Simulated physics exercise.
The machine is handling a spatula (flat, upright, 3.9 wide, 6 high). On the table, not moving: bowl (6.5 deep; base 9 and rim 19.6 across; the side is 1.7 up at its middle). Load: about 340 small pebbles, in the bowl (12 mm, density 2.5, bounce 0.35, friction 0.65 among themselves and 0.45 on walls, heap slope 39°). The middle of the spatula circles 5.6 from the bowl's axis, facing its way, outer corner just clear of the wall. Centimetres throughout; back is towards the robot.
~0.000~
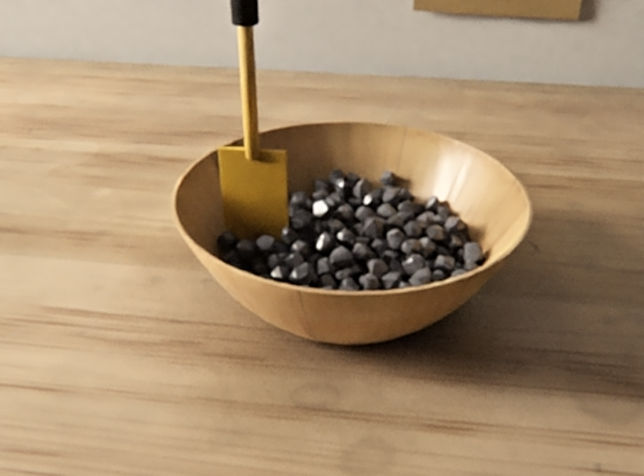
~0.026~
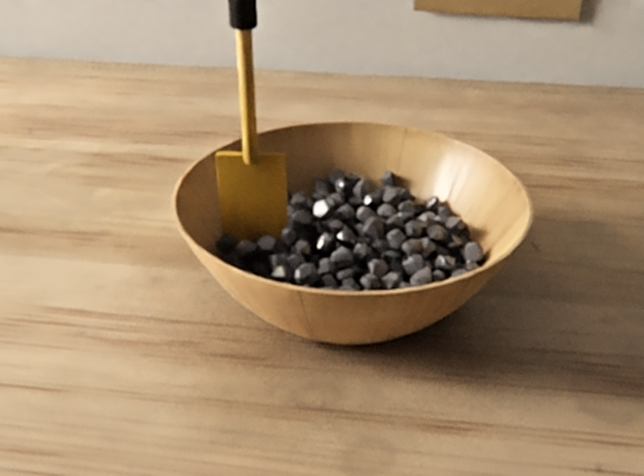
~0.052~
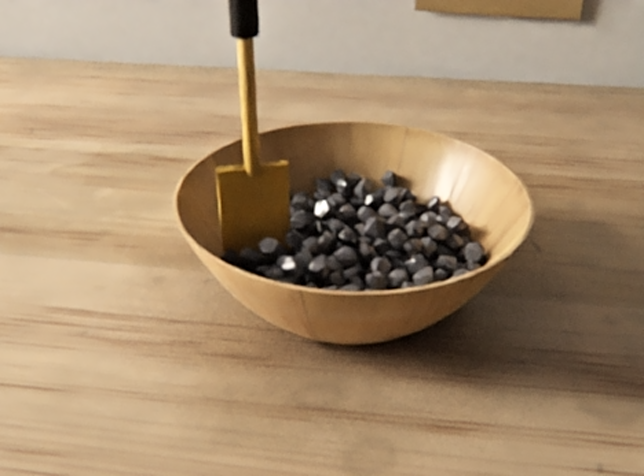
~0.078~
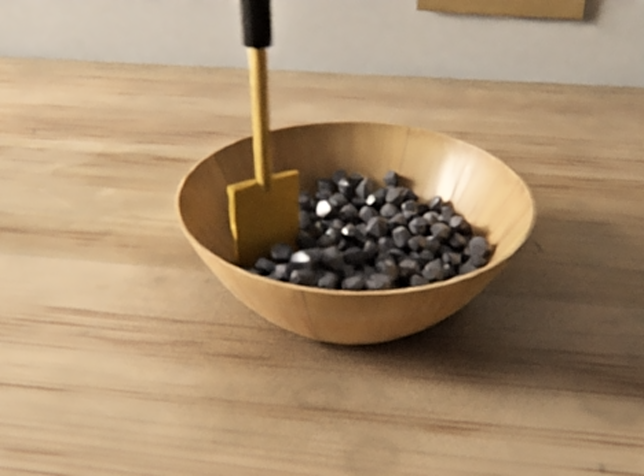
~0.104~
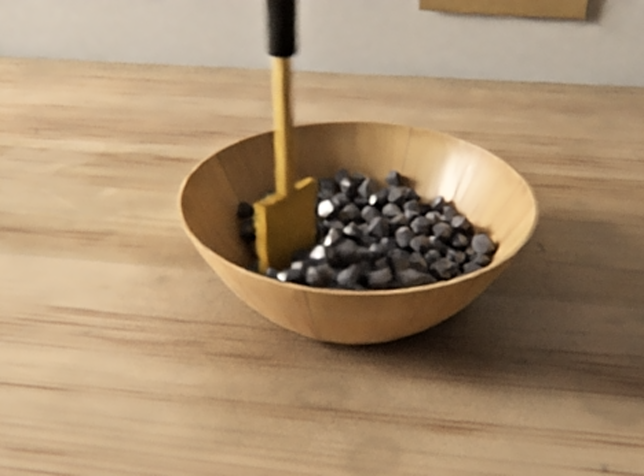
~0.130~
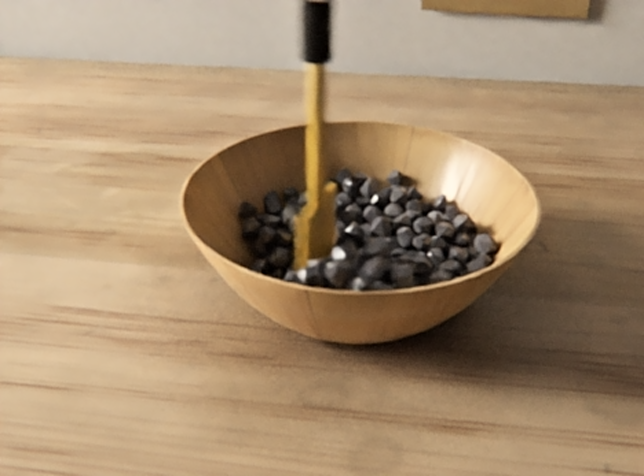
On a wooden tabletop, a yellow spatula with a black grip stands upright at the left side of a wooden bowl of dark, shiny pebbles. It sinks slightly toward the near side, then sweeps right through the pebbles, turning until its blade is nearly edge-on, while pebbles show behind it on the left.
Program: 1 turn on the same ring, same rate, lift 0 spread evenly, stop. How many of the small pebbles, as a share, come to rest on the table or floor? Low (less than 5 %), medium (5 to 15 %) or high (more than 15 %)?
A high share, more than 15 %, ends on the table or floor.
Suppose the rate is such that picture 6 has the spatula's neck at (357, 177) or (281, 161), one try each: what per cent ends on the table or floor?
Some 30 and 10 per cent.
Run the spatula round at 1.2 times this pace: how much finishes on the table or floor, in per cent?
About 25 per cent.
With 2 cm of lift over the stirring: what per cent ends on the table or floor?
About 15 per cent.
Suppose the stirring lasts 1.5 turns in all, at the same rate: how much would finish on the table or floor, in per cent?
Then about 30 per cent.
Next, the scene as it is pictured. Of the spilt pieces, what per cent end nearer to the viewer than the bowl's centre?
Some 40 per cent.
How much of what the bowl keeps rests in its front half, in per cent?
Roughly 70 per cent.
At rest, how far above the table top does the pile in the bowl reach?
Some 7.0 cm.
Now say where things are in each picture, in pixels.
The first picture shows spatula neck at (251, 124), 0° round; upper third of the load around (349, 238), from x 225 to 475, top at y 180; 338 in the bowl.
The second picture shows spatula neck at (250, 128), 6° round; upper third of the load around (349, 238), from x 225 to 475, top at y 180.
The third picture shows spatula neck at (251, 140), 22° round; upper third of the load around (349, 246), from x 230 to 475, top at y 180.
The fourth picture shows spatula neck at (263, 153), 40° round; upper third of the load around (351, 252), from x 245 to 480, top at y 180.
The fifth picture shows spatula neck at (286, 164), 57° round; upper third of the load around (361, 255), from x 245 to 485, top at y 180.
The sixth picture shows spatula neck at (318, 172), 75° round; upper third of the load around (369, 256), from x 245 to 485, top at y 175; 338 in the bowl.
After 0.29 s, 184° round, highest piece 9 above the table; 328 in the bowl, 2 on the table or floor, 8 in flight or on the tool.
After 0.45 s, 292° round, highest piece 9 above the table; 297 in the bowl, 22 on the table or floor, 19 in flight or on the tool.
After 0.73 s, 0° round, highest piece 7 above the table; 265 in the bowl, 72 on the table or floor, 1 in flight or on the tool.
After 1.43 s, 0° round, highest piece 6 above the table; 265 in the bowl, 73 on the table or floor.
At rest, 265 in the bowl, 73 on the table or floor. That is 22 % on the table or floor.
